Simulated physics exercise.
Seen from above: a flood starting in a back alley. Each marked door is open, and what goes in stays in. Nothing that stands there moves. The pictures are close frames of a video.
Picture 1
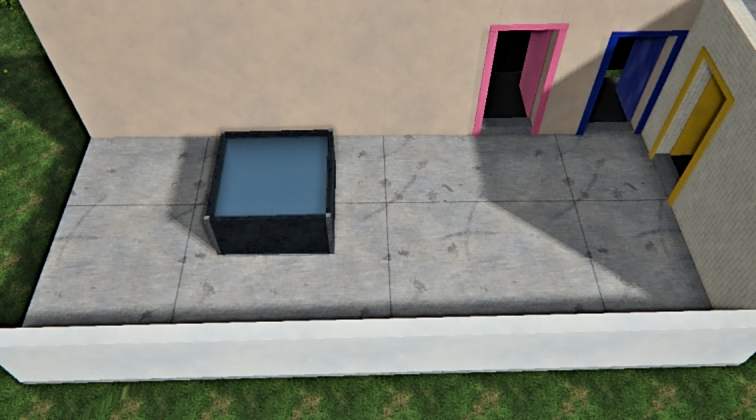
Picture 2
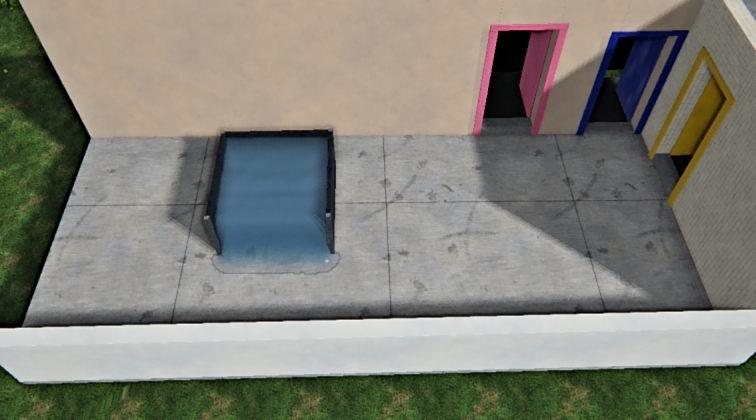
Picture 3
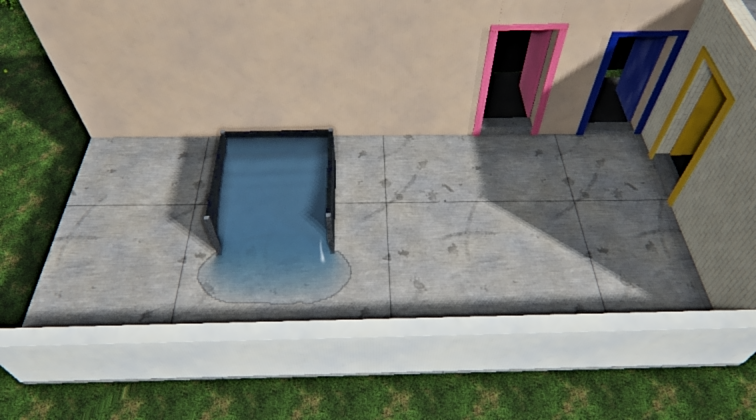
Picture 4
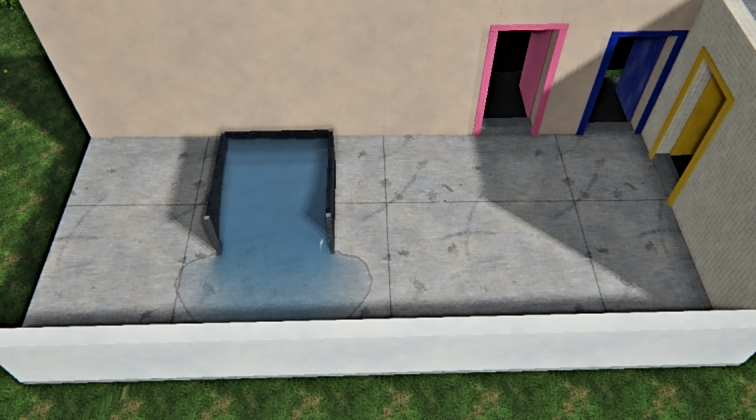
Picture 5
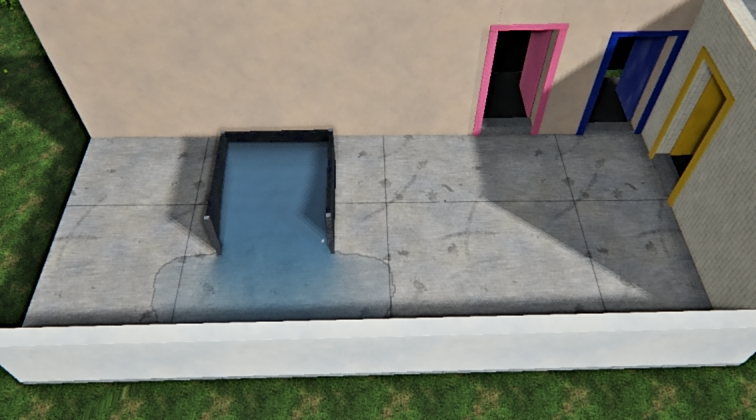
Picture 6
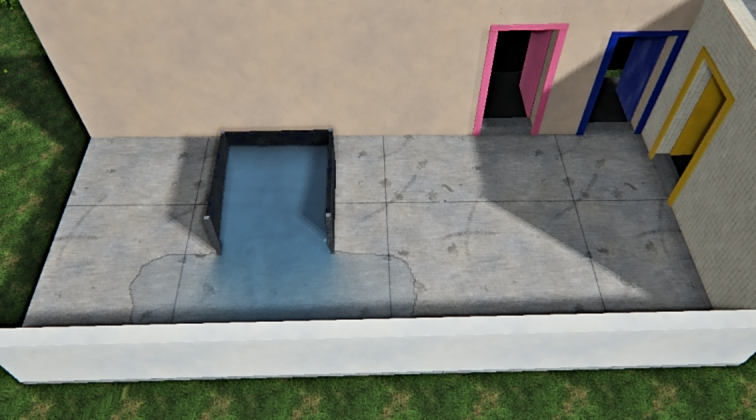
Walled back alley seen from above, with water pouring from the open front of a dark tank and spreading across grey paving.
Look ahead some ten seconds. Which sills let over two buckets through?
In the end: The yellow door admits no more than that; the blue door lets in a lot; the pink door admits no more than that.
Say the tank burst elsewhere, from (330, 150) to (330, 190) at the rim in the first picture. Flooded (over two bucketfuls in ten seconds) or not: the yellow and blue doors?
The yellow door floods; the blue door takes more.
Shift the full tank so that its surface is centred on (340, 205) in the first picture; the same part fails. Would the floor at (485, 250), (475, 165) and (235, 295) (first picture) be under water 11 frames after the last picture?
In turn: Wet, not flooded, under water.
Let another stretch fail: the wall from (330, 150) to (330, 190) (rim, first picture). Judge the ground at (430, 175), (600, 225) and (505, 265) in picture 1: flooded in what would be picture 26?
One after the other: Under water, wet, flooded.
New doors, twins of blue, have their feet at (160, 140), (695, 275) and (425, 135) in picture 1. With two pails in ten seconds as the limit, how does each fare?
One after the other: Takes less, floods, lets less in.
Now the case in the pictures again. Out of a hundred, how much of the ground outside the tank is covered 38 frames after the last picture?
Near 70 in a hundred.
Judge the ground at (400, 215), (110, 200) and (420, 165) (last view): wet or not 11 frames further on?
In turn: Not flooded, dry, not flooded.
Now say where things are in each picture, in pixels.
The tank at (273, 176) is whole and still, in the first frame.
Water pours out at (273, 239) and has run to (335, 256), in the second frame.
The front is at (339, 283), out from the gap at (274, 242), in the third frame.
Water pours out at (274, 243) and has run to (338, 317), in the fourth frame.
Water pours out at (275, 244) and has run to a hidden place, in the fifth frame.
Water pours out at (275, 244) and has run to a hidden place, in the sixth frame.
A moment on, water covers 20 % of the floor; the yellow door not reached, the blue door not reached, the pink door not reached.
Next, water covers 40 % of the floor; the yellow door not reached, the blue door not reached, the pink door not reached.
Then, water covers 70 % of the floor; the yellow door wet at the sill, nothing in, the blue door not reached, the pink door not reached.
Later, water covers 70 % of the floor; the yellow door wet at the sill, nothing in, the blue door far over two buckets in, the pink door wet at the sill, nothing in.
In the end, water covers 80 % of the floor; the yellow door wet at the sill, nothing in, the blue door far over two buckets in, the pink door wet at the sill, nothing in.
